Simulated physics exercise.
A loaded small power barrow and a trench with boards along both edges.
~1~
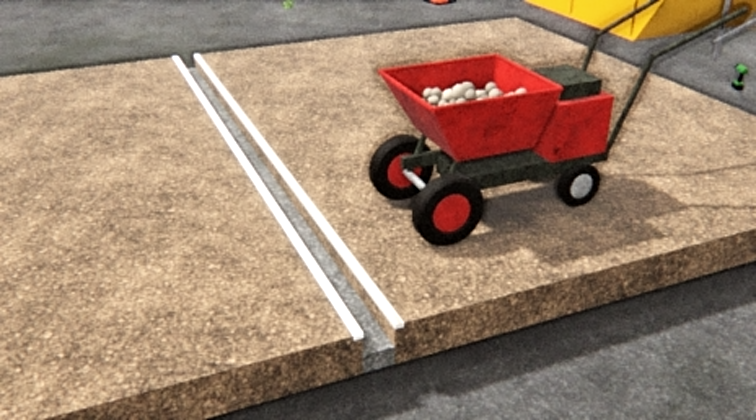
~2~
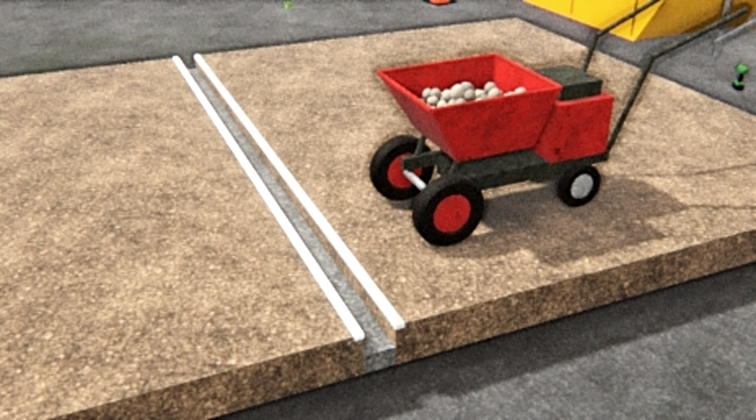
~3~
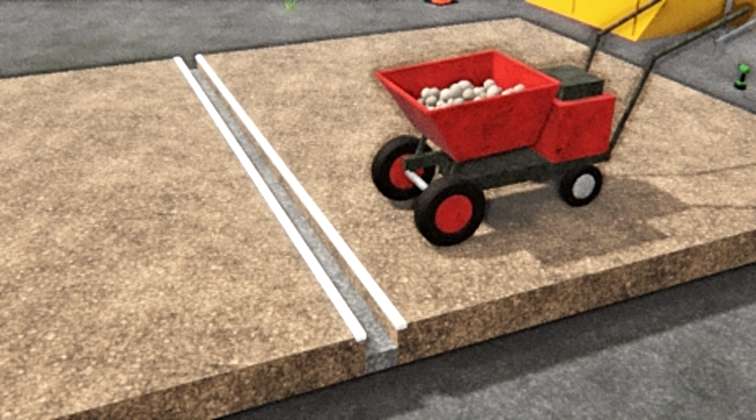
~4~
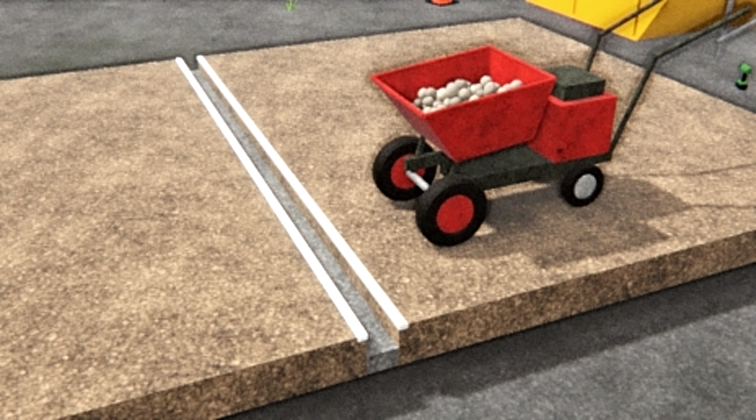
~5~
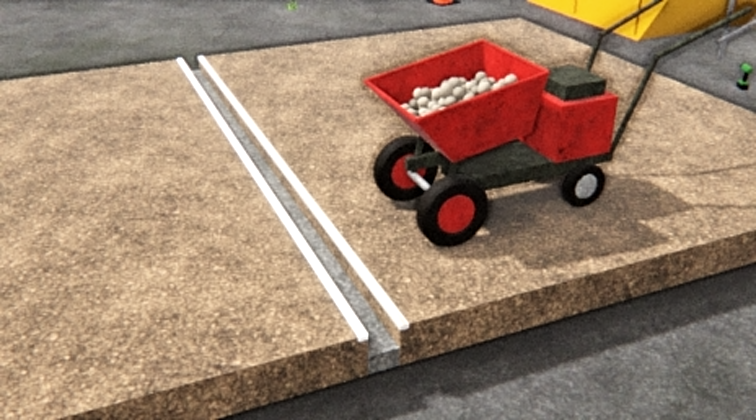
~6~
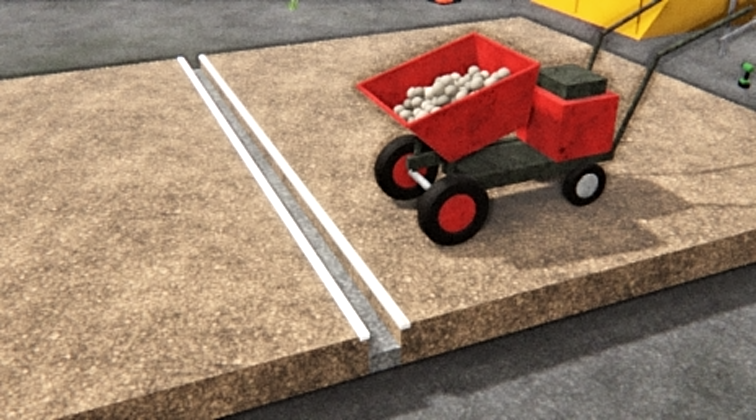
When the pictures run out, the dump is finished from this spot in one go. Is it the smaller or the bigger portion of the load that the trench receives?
The smaller portion.
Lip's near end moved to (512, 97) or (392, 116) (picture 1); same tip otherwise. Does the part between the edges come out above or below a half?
Initially shy of half, next shy of half.
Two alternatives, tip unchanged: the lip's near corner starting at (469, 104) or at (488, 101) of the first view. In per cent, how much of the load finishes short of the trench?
You'd get around 30 in a hundred, then 50 in a hundred.
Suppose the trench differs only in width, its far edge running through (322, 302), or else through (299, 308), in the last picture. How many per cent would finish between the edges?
Around 60 percent first, around 90 percent second.
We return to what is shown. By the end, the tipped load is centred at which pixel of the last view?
I'd say the middle ends up at about (290, 245).
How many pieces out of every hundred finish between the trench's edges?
Result: Around 35 in a hundred.
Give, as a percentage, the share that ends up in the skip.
I'd put it near 0 percent.
Shortly afterwards, skip tipped steeply; the whole lot in the skip.
Next, skip tipped right over; the bulk in the skip; a little in or heaped over the trench; a little beyond it; only a few falling.
Some moments later, skip tipped right over; a little in the skip; near a quarter in or heaped over the trench; near half beyond it.
In the end, skip tipped right over; near a third in or heaped over the trench; near two thirds beyond it.
